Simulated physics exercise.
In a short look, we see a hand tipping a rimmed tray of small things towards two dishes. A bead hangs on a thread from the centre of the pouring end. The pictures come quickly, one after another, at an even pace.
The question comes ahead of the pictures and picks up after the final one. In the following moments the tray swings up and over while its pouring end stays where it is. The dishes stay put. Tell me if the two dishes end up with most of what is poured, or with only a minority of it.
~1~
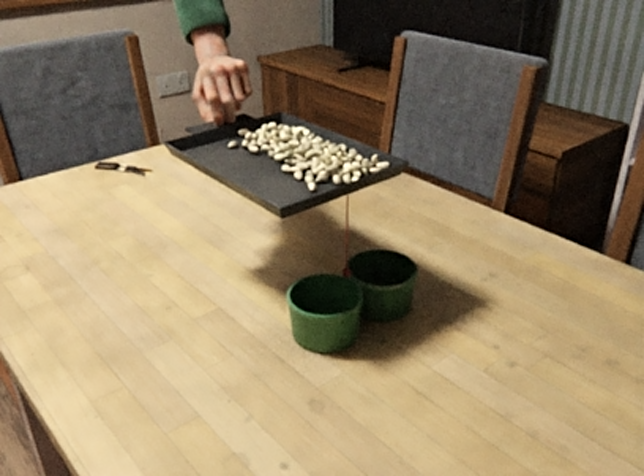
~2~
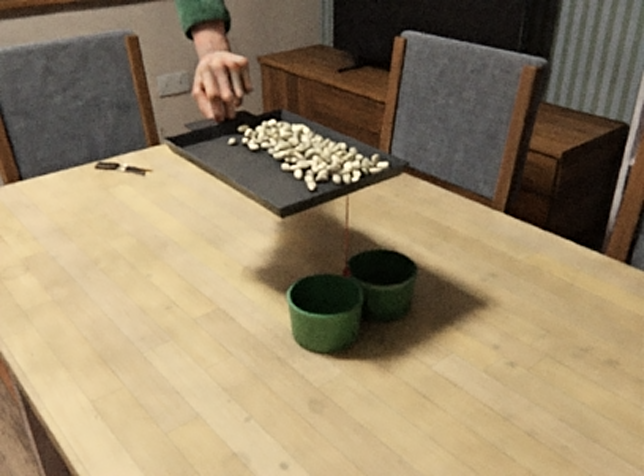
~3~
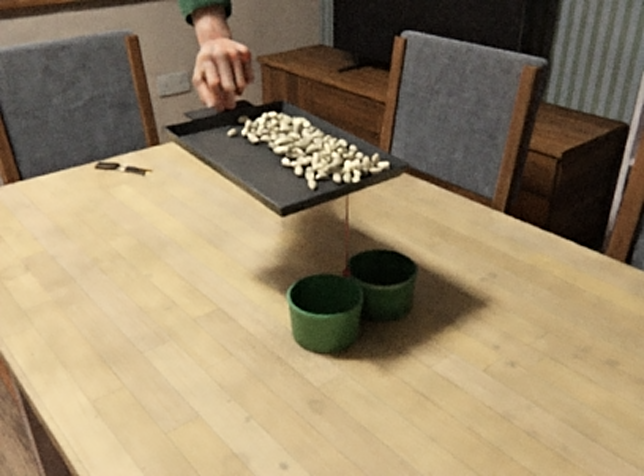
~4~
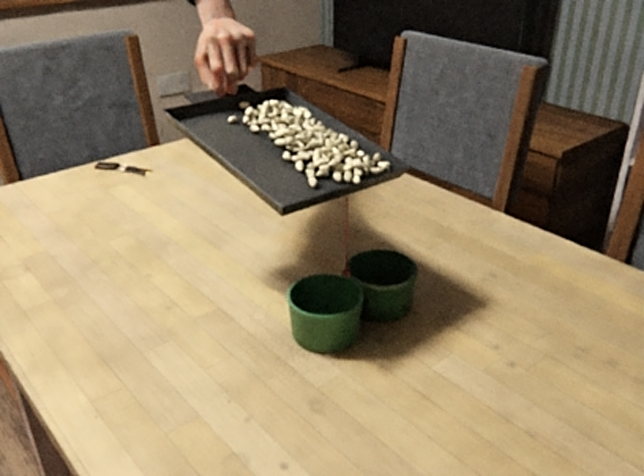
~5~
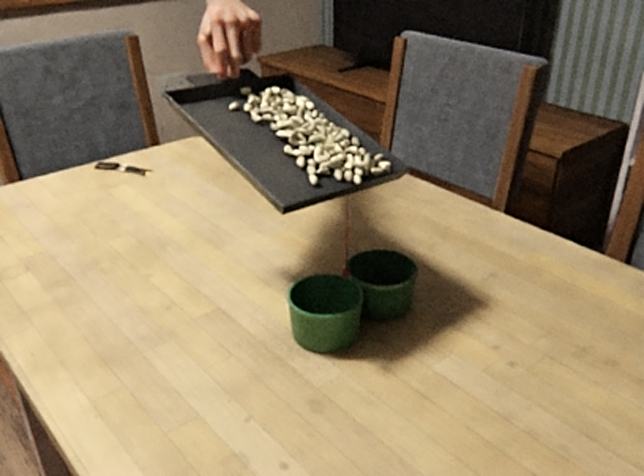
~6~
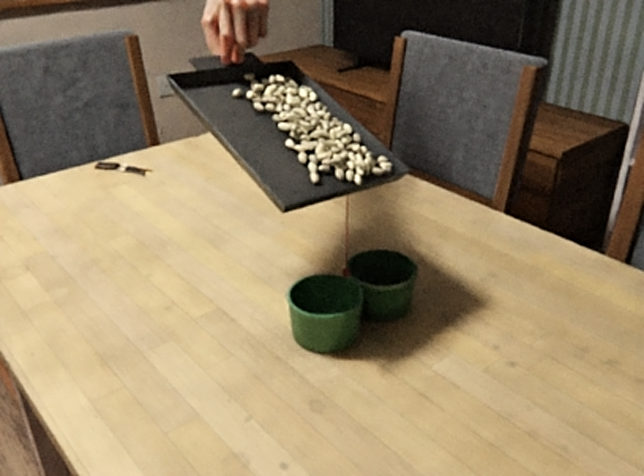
The dishes end up holding not even half.
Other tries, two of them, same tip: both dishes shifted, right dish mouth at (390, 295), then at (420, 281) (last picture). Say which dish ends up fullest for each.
Trial one goes to the right of the two, trial two to the right of the two.
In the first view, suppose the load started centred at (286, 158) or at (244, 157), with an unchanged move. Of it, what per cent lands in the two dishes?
First about 20, then 20 per cent.
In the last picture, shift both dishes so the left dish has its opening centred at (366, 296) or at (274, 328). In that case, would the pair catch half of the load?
Result, first setup: The bulk; second setup: The minor share.
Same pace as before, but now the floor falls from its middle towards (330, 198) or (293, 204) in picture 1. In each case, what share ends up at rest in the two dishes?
10 % and 20 %.
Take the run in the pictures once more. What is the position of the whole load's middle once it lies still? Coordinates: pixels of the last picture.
Near (420, 328), more or less.
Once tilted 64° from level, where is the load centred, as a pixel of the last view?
(366, 153).
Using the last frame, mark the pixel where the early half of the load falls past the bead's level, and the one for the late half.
At about (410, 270), then at (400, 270).
Shortly afterwards, tray tipped steeply; all but a few on the tray; only a few in the air.
Next, tray tipped past a quarter turn; only a few on the tray; only a few in the left dish; a little in the right dish; near two thirds outside both; near a quarter in the air.
Some moments later, tray tipped past a quarter turn; only a few in the left dish; a little in the right dish; the bulk outside both.
In the end, tray tipped past a quarter turn; only a few in the left dish; a little in the right dish; the bulk outside both.
